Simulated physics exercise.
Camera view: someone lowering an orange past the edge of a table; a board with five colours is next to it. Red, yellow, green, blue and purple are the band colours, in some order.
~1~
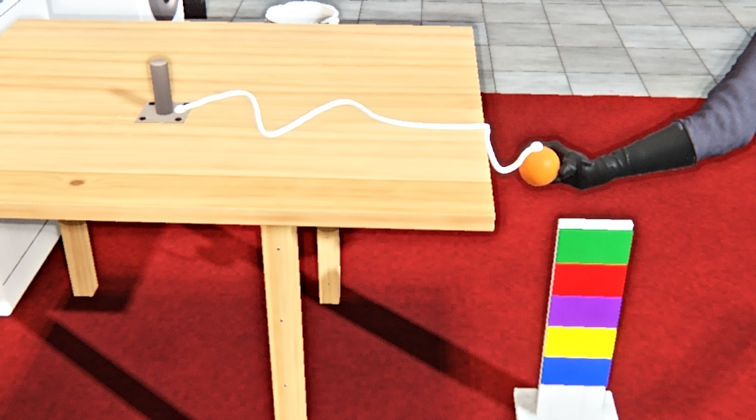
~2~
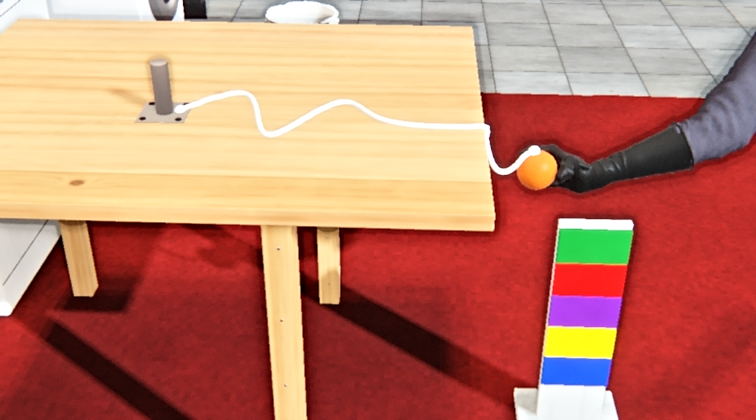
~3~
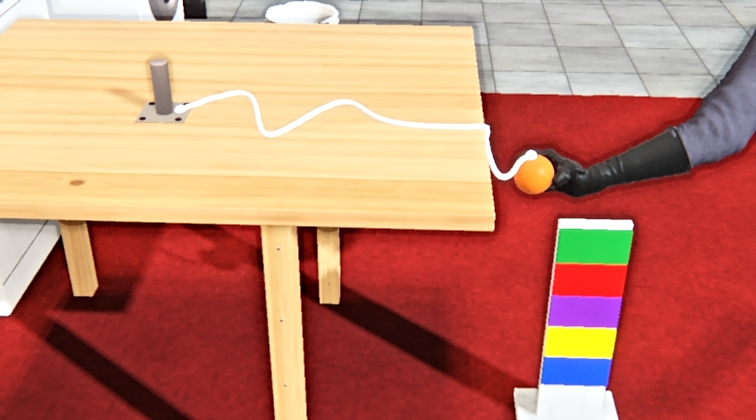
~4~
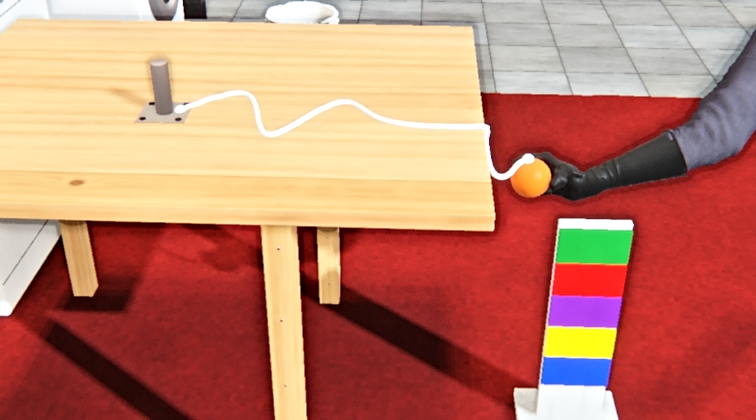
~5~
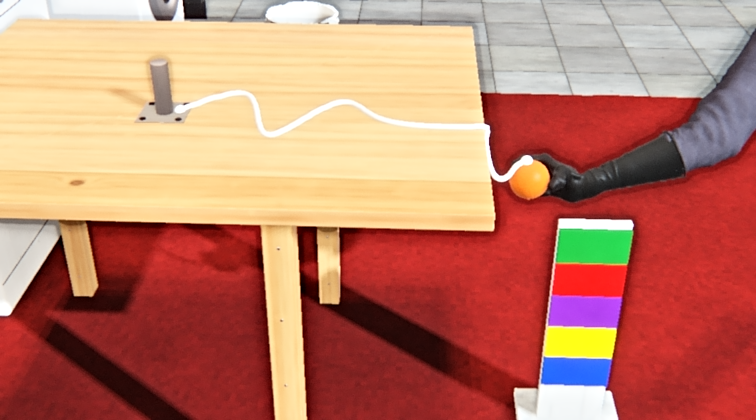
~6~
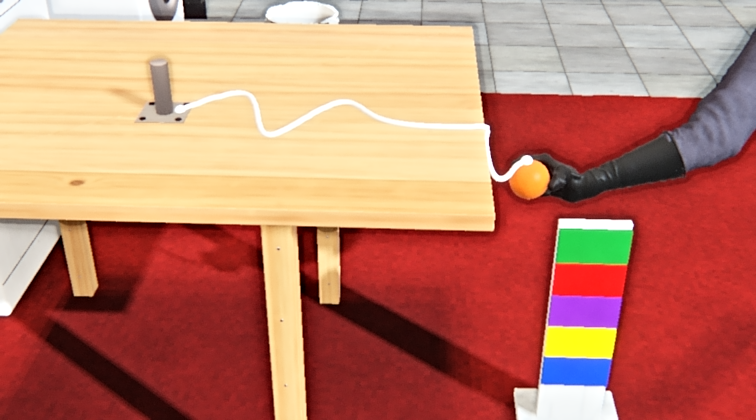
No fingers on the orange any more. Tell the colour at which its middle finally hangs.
It hangs at yellow.
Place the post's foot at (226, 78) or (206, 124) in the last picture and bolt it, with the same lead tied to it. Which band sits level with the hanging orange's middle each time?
In turn, blue and then blue.
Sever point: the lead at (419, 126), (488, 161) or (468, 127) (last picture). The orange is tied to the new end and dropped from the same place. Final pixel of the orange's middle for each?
In order, it ends up near (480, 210), (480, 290) and (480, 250).
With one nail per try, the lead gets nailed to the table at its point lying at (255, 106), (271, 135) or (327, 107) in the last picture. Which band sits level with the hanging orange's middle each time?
In order: Purple; red; green.
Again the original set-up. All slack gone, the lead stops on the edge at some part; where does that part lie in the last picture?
Look around (358, 106).
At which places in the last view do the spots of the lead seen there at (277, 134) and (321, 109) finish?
First one close to (372, 118), second close to (440, 120).
Soon after, orange near (476, 322); level with purple.
Then, orange near (462, 337); level with yellow.
At rest, orange near (467, 341); level with yellow. Its middle rests at the yellow band.
